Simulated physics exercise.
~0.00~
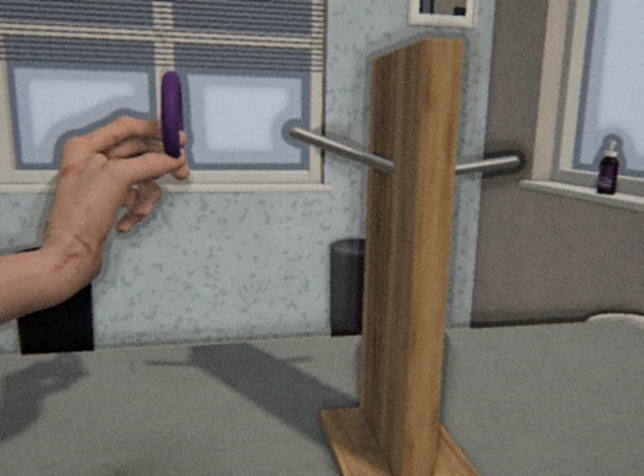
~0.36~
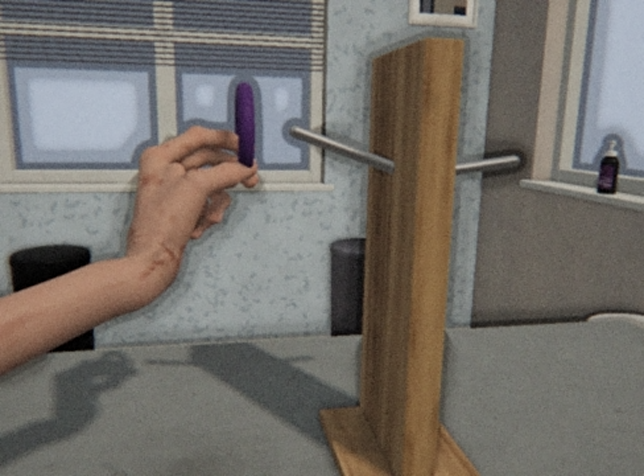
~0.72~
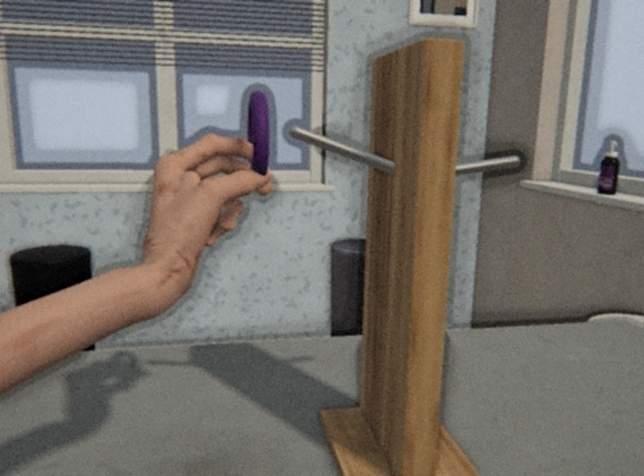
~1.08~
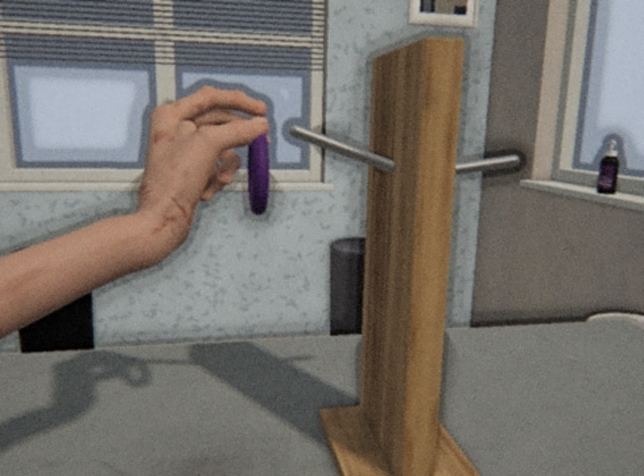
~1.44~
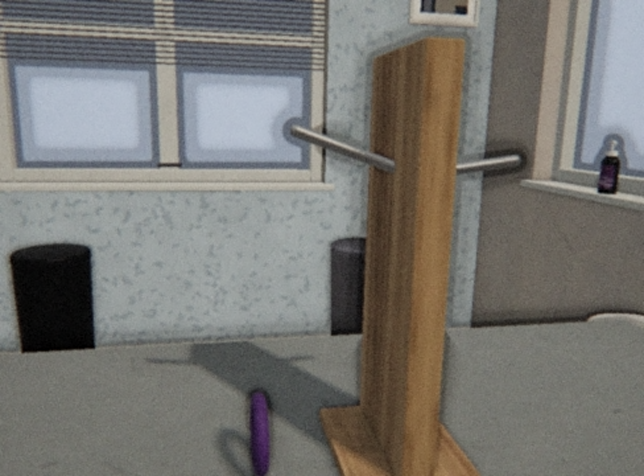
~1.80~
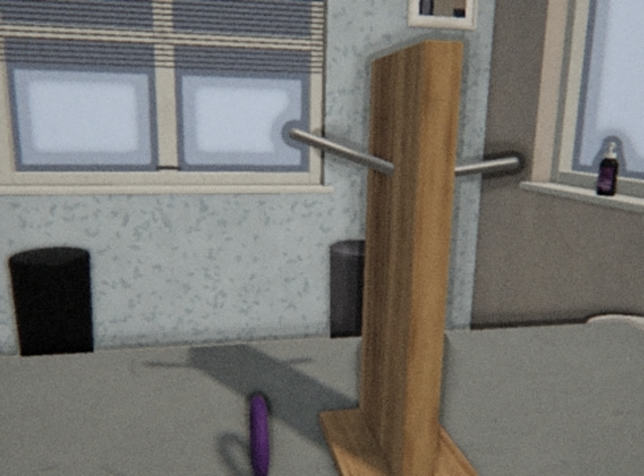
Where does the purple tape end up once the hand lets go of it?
It ends up down on the table, to the left of the wooden stand, and not hanging on the peg.
